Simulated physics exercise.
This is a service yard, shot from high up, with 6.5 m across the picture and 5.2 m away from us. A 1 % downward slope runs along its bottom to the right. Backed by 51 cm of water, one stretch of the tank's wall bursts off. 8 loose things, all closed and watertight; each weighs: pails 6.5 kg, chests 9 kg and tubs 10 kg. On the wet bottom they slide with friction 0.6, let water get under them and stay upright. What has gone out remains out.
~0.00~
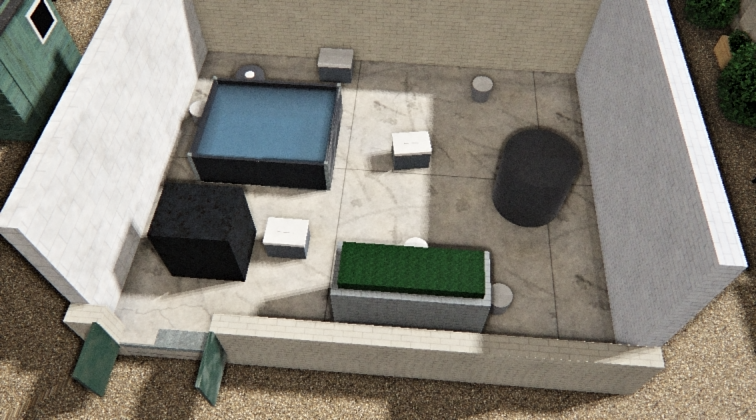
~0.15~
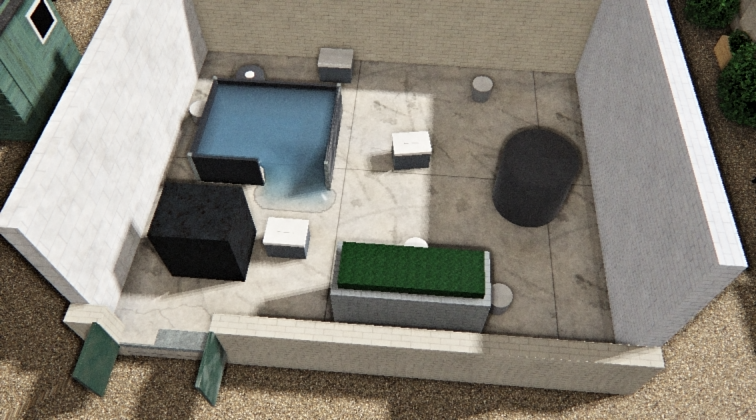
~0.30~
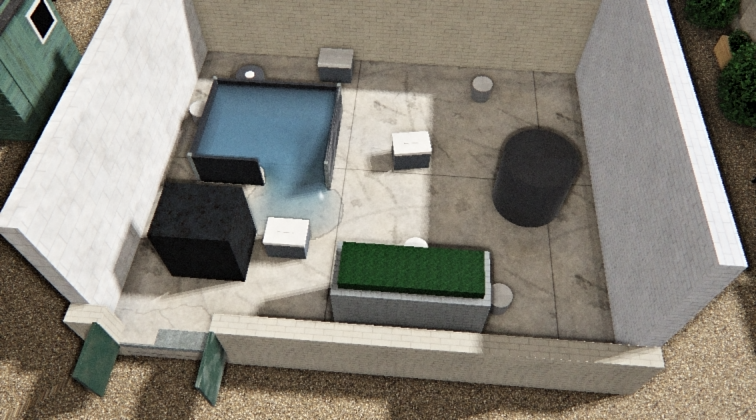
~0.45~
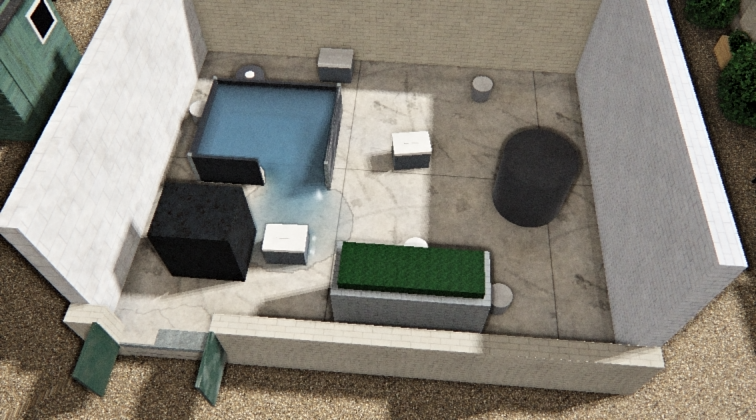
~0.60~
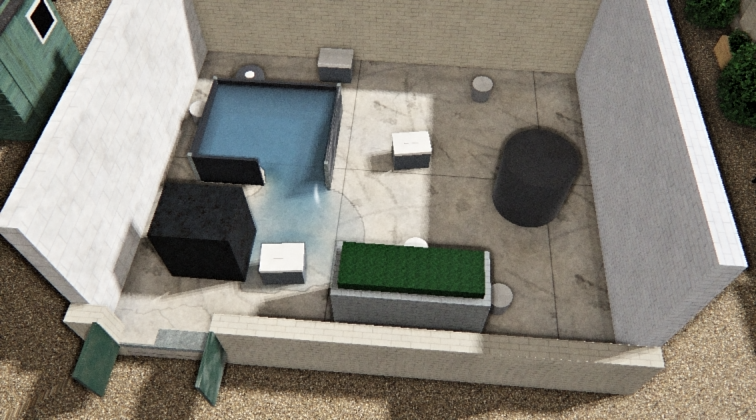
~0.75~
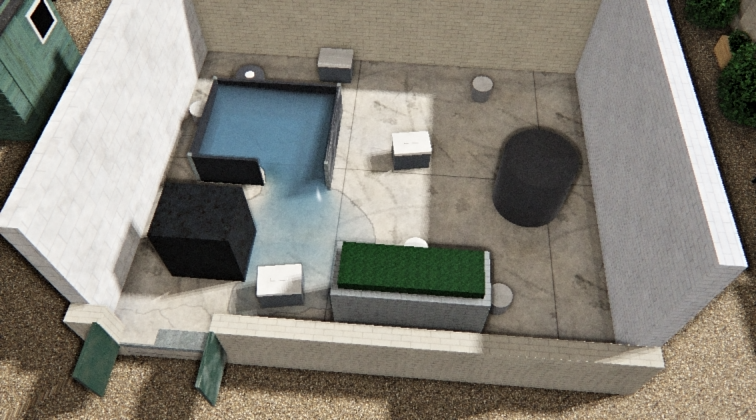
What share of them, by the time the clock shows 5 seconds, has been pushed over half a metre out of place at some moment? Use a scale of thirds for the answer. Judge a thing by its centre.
On that scale: Less than a third.
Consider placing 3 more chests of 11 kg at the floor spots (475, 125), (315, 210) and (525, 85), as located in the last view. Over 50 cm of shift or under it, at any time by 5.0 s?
First stays inside, second goes beyond, third stays inside.
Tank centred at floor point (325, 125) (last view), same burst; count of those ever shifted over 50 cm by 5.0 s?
Count: 2.
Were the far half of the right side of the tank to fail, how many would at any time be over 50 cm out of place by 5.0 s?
In that case the number is 2.
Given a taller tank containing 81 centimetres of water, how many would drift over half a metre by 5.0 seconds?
The answer would then be 3.
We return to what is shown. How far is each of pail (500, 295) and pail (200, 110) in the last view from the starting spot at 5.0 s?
In that order: 0 cm, 0 cm.
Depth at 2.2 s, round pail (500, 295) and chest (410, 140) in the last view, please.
Depth approx. 1 cm / 0 cm.
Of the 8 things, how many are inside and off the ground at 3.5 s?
The number is 1.
After 1.1 s 1 of 8 are over 50 cm from their spots; 0 afloat.
After 2.2 s 2 of 8 are over 50 cm from their spots; 1 afloat.
After 3.5 s 2 of 8 are over 50 cm from their spots; 1 afloat.
After 5.0 s 2 of 8 are over 50 cm from their spots, and 2 have been at some point; 1 afloat.
